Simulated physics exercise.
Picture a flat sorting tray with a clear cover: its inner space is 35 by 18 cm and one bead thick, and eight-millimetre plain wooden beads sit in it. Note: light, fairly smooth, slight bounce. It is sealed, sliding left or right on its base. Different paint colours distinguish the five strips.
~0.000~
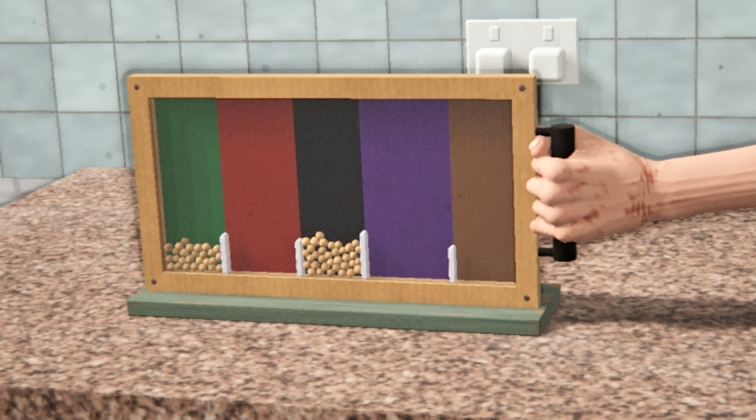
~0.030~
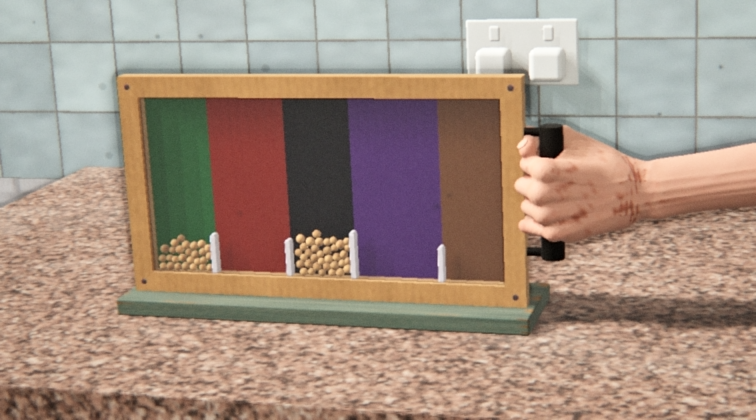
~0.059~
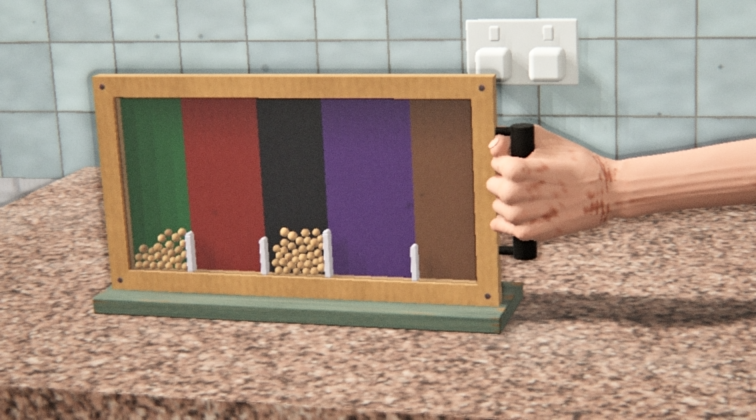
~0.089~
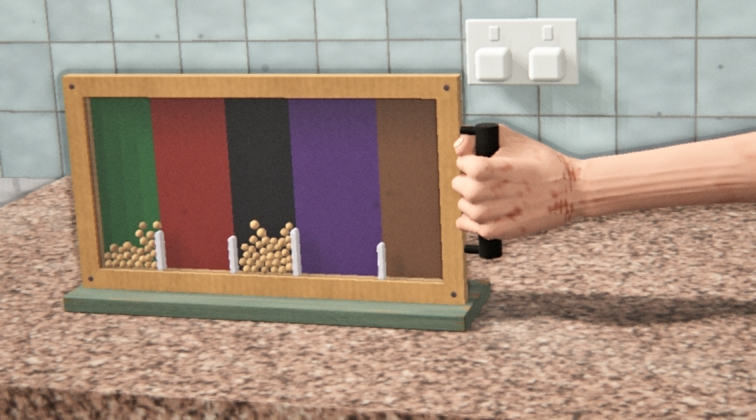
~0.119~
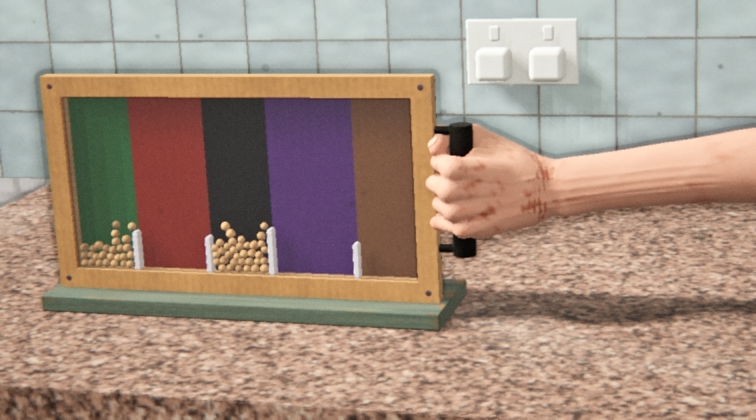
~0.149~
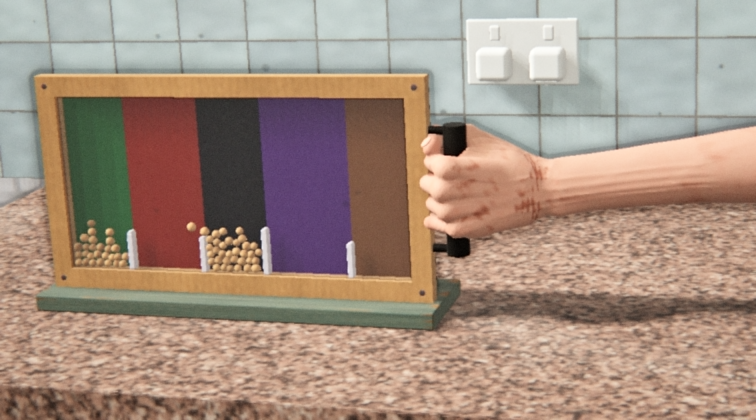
At the start, a hand grips the black handle of a wood-framed tray with green, red, black, purple and brown strips, beads piled in the green and black sections. The hand slides the tray left across the counter, the beads shift and heap unevenly, and finally one bead sits above the divider at the black strip's left edge.
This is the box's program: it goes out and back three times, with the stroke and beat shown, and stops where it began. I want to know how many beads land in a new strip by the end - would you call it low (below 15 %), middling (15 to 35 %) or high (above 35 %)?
I would call it middling.
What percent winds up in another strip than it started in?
Moved: Close to 25 %.
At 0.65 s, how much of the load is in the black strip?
The share there is some 40 per cent.
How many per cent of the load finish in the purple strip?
Around 0 percent.
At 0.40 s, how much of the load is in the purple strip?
I'd put it near 0 in a hundred.
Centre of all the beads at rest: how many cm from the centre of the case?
About 7 cm left and 8 cm below.
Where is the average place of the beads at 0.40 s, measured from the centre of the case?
The middle sits around 6 cm left of it and 7 cm below it.
By 0.40 s, it is 9 cm to the left; red 15 %, green 40 %, black 45 %; 15 % have changed strip.
By 0.65 s, it is 6 cm to the left; red 15 %, purple 5 %, green 40 %, black 40 %; 20 % have changed strip.
By 0.86 s, it is at its start; red 20 %, green 40 %, black 35 %; 25 % have changed strip.
Settled by 1.7 s, it is at its start; red 20 %, purple 0 %, green 40 %, black 40 %, brown 0 %; 25 % have changed strip.
